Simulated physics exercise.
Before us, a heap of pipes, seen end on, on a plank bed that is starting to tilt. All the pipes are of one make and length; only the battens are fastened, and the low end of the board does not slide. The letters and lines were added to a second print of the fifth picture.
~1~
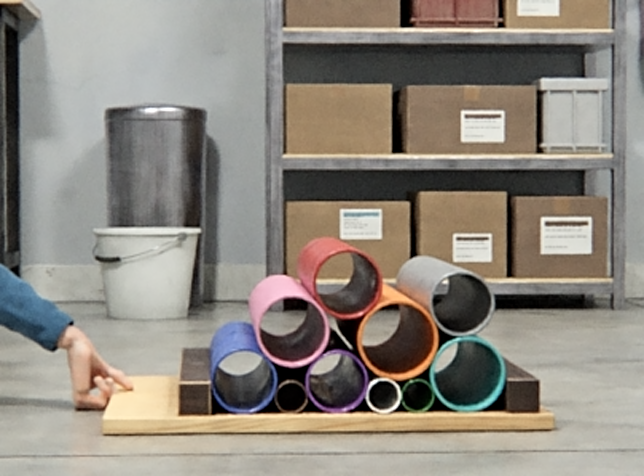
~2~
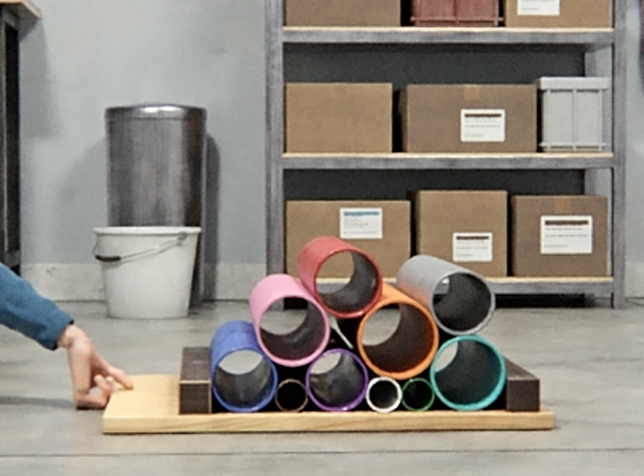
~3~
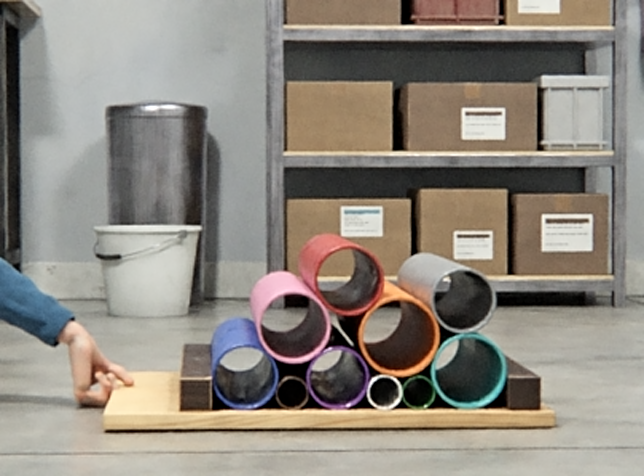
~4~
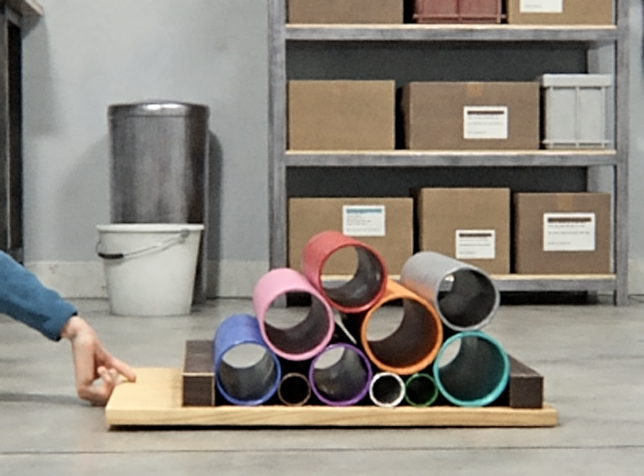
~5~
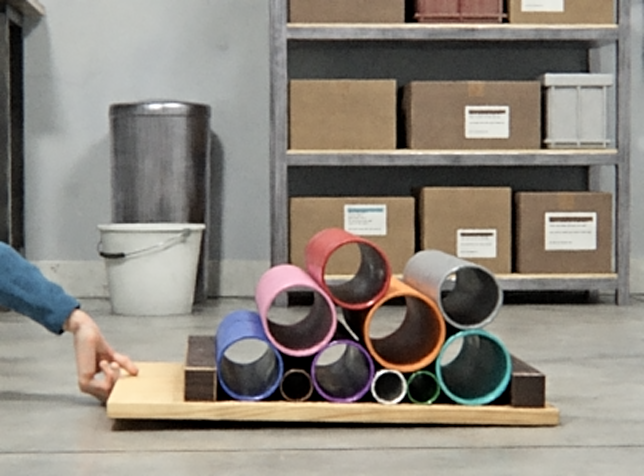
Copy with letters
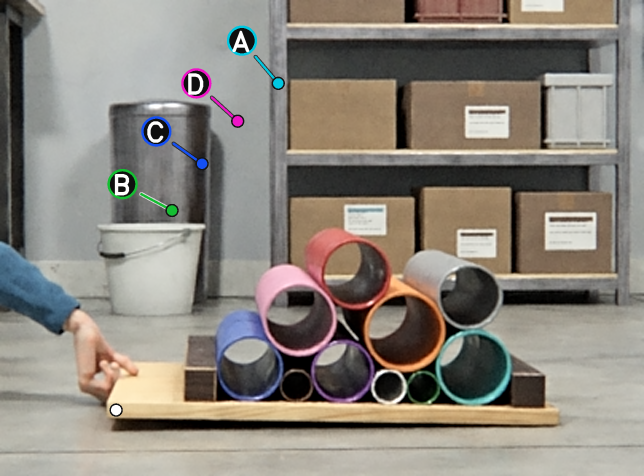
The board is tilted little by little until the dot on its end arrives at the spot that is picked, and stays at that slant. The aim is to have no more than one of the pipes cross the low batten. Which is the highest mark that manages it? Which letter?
Lift it to C and no more.
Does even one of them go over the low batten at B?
At B: Yes.
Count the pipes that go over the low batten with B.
With B, one.
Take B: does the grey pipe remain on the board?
The grey pipe: No.
On the marked copy, A at (278, 84); B at (172, 211); C at (202, 164); D at (238, 121); the white dot at (116, 410).
Following C. Soon after the start, board at 20°.
Later, board at 35°.
In the end, board at 35°, one over the low batten (grey).
As for the rest, A two over the low batten (red, grey); B one over the low batten (grey); D two over the low batten (red, grey).
